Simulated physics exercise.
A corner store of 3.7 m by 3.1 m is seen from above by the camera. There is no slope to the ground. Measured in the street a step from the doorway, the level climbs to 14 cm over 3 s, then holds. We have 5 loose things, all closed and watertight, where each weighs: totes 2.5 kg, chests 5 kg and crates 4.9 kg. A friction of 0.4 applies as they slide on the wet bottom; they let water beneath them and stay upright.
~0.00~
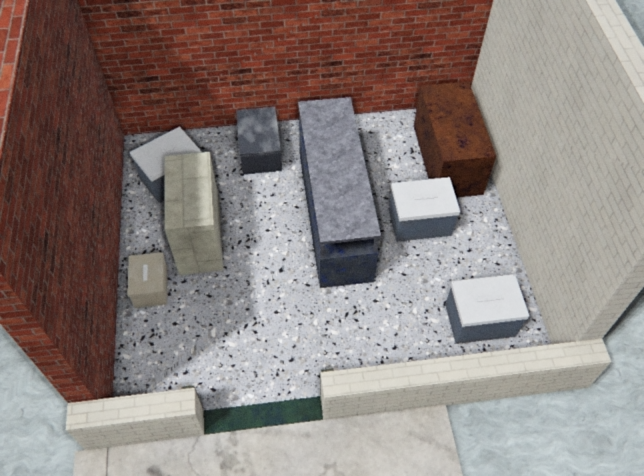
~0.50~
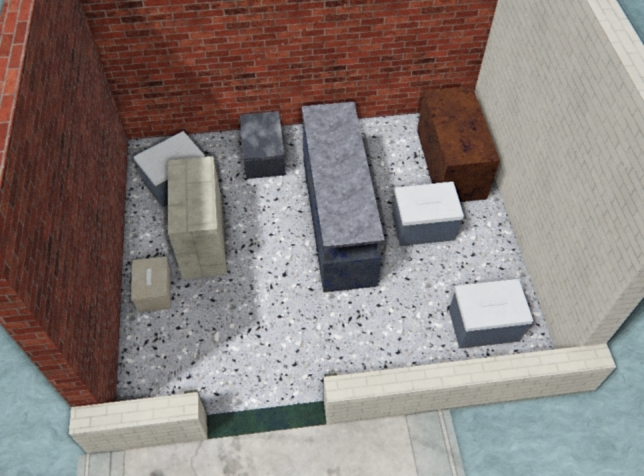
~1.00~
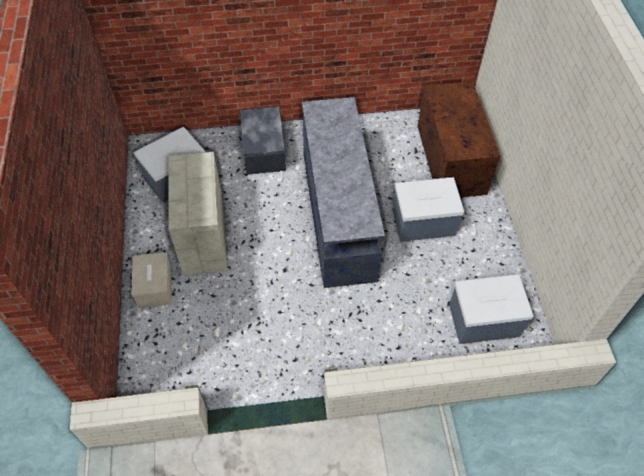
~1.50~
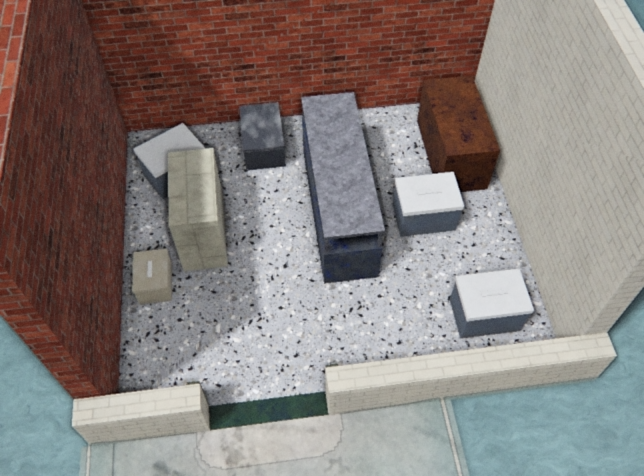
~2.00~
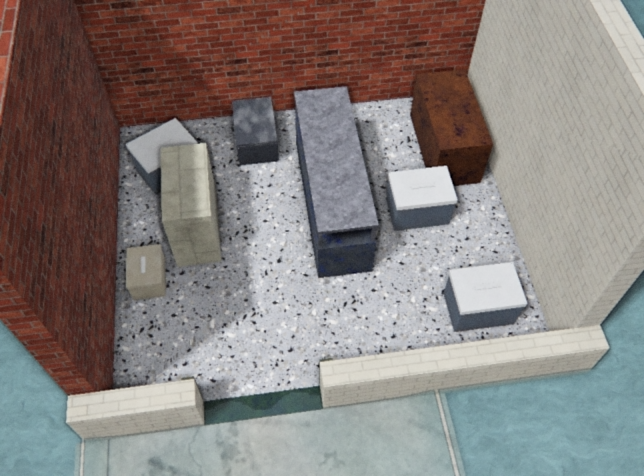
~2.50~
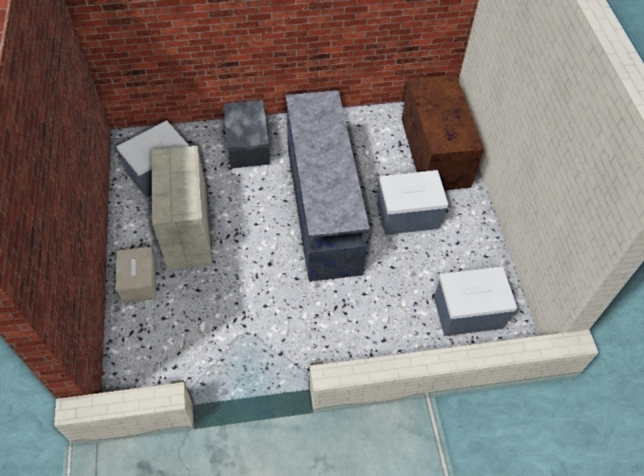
A walled room with a speckled floor, open on top, sat with its boxes and blocks unmoved while water spread over the pavement outside and a little crept in at the doorway.
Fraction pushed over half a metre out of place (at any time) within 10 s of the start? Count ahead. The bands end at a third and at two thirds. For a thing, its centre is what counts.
The share is below one third.
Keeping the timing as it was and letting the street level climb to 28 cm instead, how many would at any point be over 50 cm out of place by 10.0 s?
2.
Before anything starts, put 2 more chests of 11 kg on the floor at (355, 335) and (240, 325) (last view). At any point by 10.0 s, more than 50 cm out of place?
The first: Not as far. The second: Farther.
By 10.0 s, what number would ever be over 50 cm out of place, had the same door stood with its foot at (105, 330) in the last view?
Count: 3.
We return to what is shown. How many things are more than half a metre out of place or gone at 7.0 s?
I make it 1 by then.
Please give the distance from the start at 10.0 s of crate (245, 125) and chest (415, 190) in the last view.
The first is 30 cm from its start, the second 30 cm.
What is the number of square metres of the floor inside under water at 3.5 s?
Wet: Near 2.0 m2.
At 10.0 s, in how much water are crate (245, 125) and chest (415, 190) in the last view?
First about 9 cm, second about 3 cm.
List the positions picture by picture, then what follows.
In the first picture, a tote at (146, 273) rests on the ground; a chest at (165, 152), on the bottom; 0.0 m2 under water; 0 of 5 have shifted.
In the second picture, a tote at (149, 277) rests on the ground; a chest at (169, 156), on the bottom; 0.0 m2 under water; 0 of 5 have shifted.
In the third picture, a tote at (150, 273), on the bottom; a chest at (169, 152) rests on the ground; 0.0 m2 under water; 0 of 5 have shifted.
In the fourth picture, a tote at (150, 270), on the bottom; a chest at (169, 148), on the bottom; 0.0 m2 under water; 0 of 5 have shifted.
In the fifth picture, a tote at (144, 265) rests on the ground; a chest at (162, 143), on the bottom; 0.0 m2 under water; 0 of 5 have shifted.
In the sixth picture, a tote at (134, 268), on the bottom; a chest at (153, 146), on the bottom; water covers 0.3 m2; 0 of 5 have shifted.
After 3.5 s 0 of 5 are over 50 cm from their spots; 0 afloat.
After 4.5 s 0 of 5 are over 50 cm from their spots; 0 afloat.
After 7.0 s 1 of 5 are over 50 cm from their spots; 3 afloat.
After 10.0 s 1 of 5 are over 50 cm from their spots, and 1 have been at some point; 5 afloat.
